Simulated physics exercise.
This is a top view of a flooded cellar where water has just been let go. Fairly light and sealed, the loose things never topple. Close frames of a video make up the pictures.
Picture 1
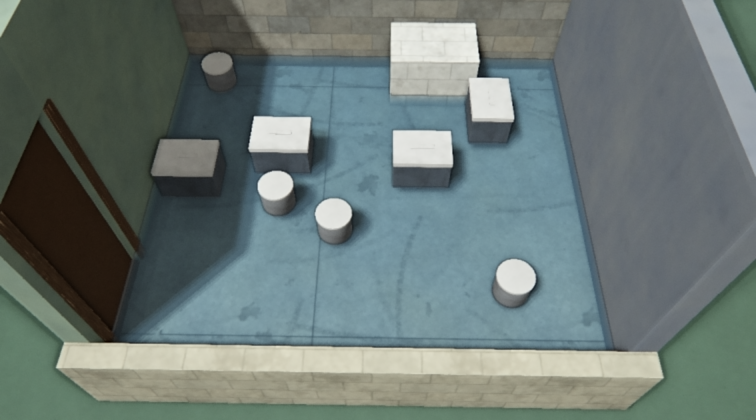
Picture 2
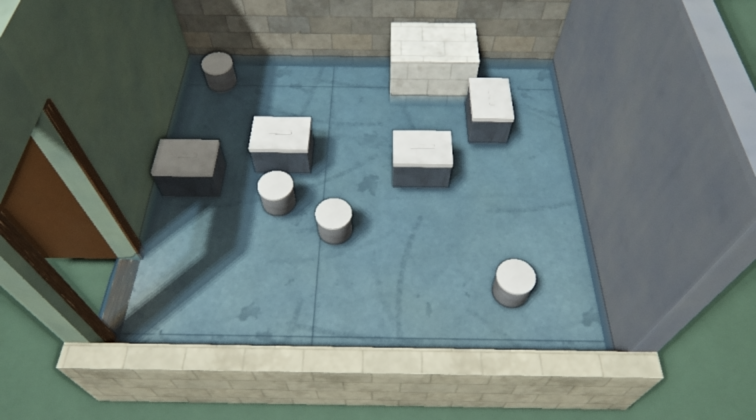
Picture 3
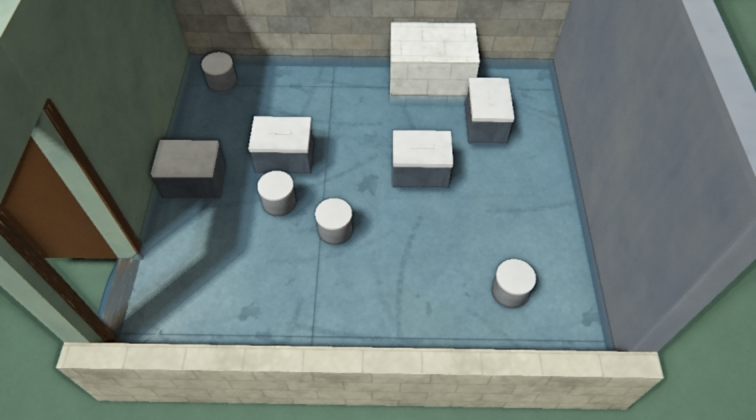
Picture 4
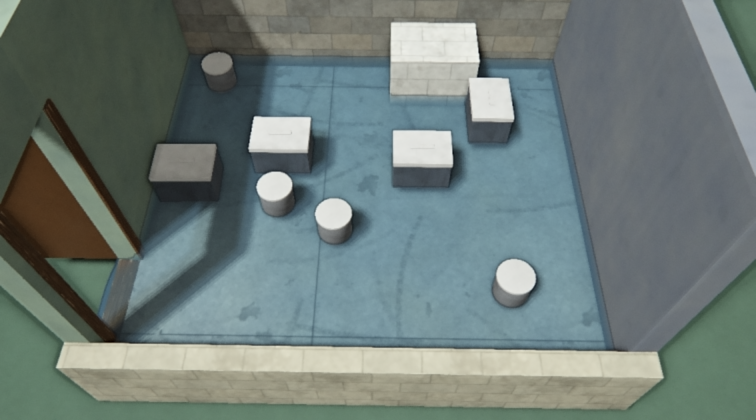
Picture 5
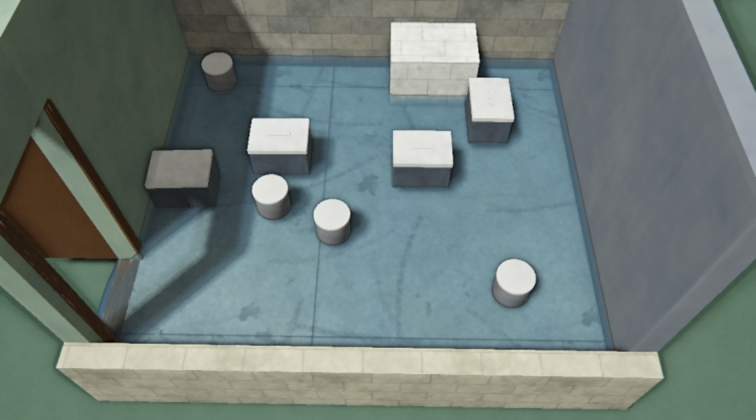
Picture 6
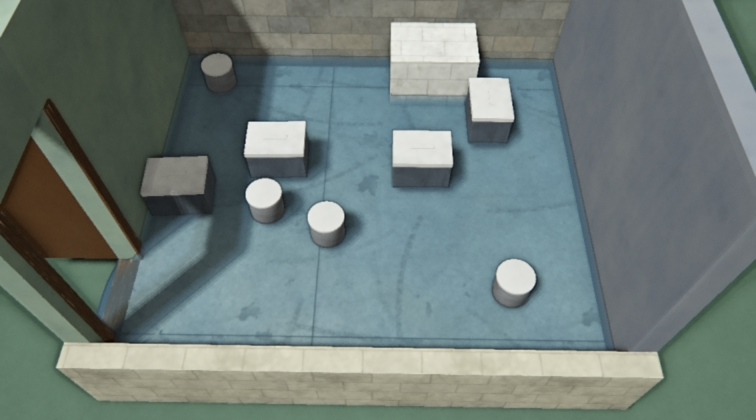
In a walled room with a blue floor, a brown door at the left opened while the scattered blocks and round tubs sat still, then a few nearest it shifted slightly toward the doorway.
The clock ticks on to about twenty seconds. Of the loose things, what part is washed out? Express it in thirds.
The portion will probably sit in the middle band.
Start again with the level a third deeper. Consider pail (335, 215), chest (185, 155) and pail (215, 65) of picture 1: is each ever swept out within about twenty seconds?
In sequence they are removed, removed and not removed.
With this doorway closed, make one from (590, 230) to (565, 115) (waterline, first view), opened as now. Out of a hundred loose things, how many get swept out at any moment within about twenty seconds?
I make it 80 per cent.
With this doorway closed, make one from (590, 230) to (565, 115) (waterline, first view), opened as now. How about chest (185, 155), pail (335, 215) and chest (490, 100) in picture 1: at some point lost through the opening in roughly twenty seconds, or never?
Each in turn: Never leaves, exits, exits.
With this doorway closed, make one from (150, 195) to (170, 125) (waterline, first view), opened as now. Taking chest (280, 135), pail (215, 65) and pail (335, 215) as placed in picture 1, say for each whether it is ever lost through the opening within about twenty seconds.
Sequentially: Escapes, escapes, escapes.
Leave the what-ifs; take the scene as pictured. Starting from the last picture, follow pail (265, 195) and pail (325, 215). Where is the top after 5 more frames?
(224, 221) and (287, 235), roughly.
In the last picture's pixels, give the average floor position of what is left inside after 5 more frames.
On the floor of the last picture, roughly (316, 207).
A moment on, 0 of 8 are out; 8 afloat.
Next, 2 of 8 are out; 6 afloat.
Later, 4 of 8 are out; 4 afloat.
In the end, 4 of 8 are out; 4 afloat.
